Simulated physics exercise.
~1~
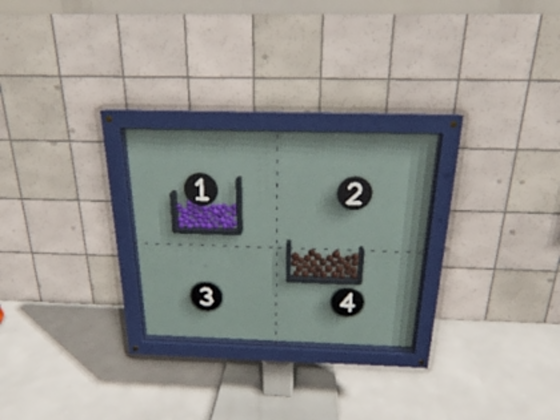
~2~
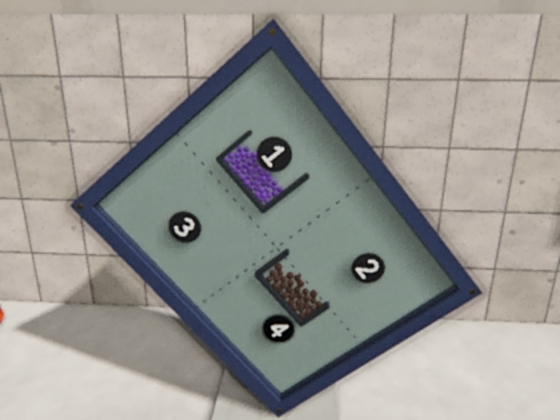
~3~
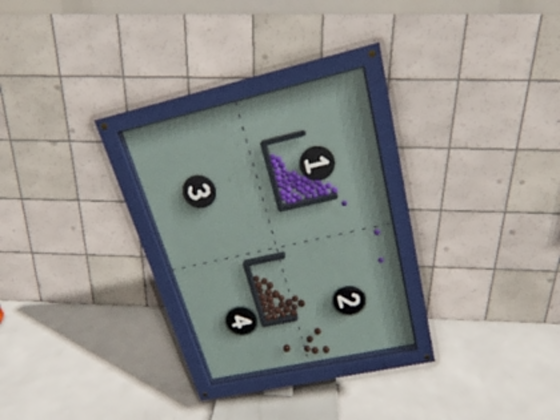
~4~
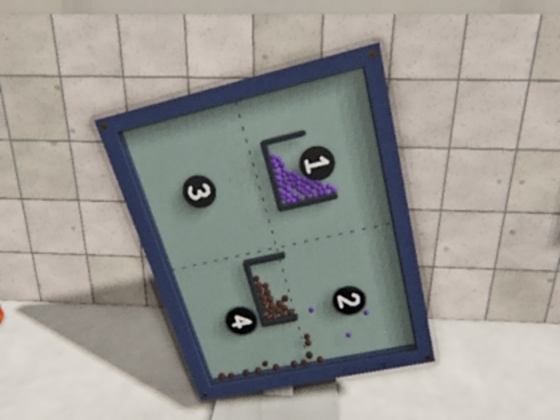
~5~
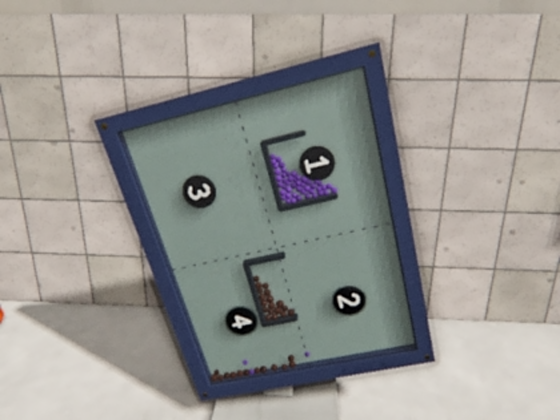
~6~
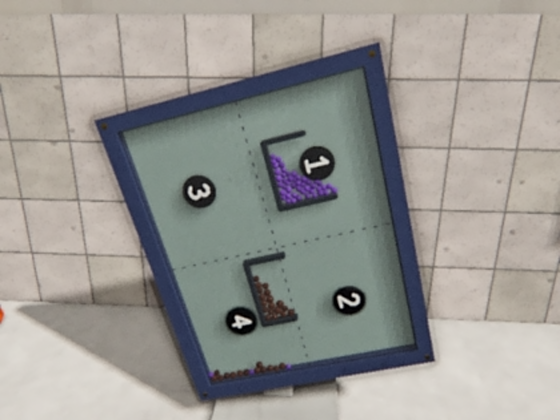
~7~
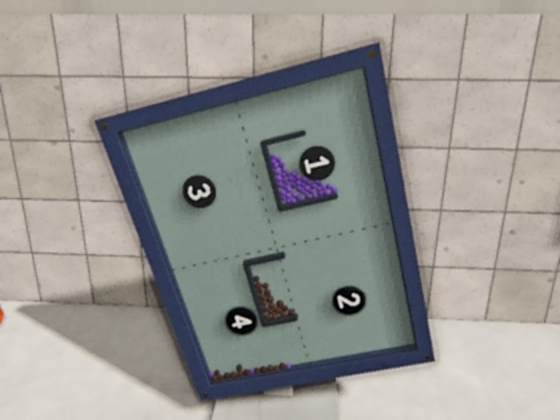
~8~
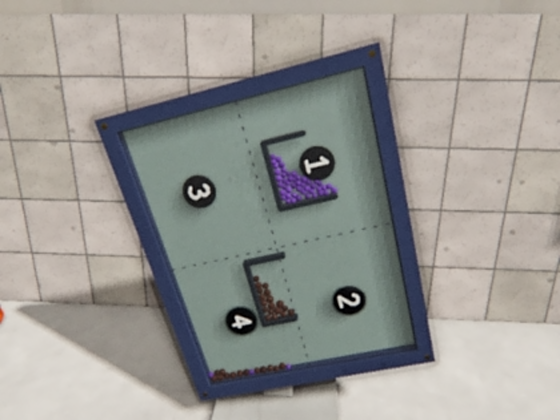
Blue-framed board turning clockwise onto its side, purple and brown beads partly spilling from two trays, then settling along the bottom edge.
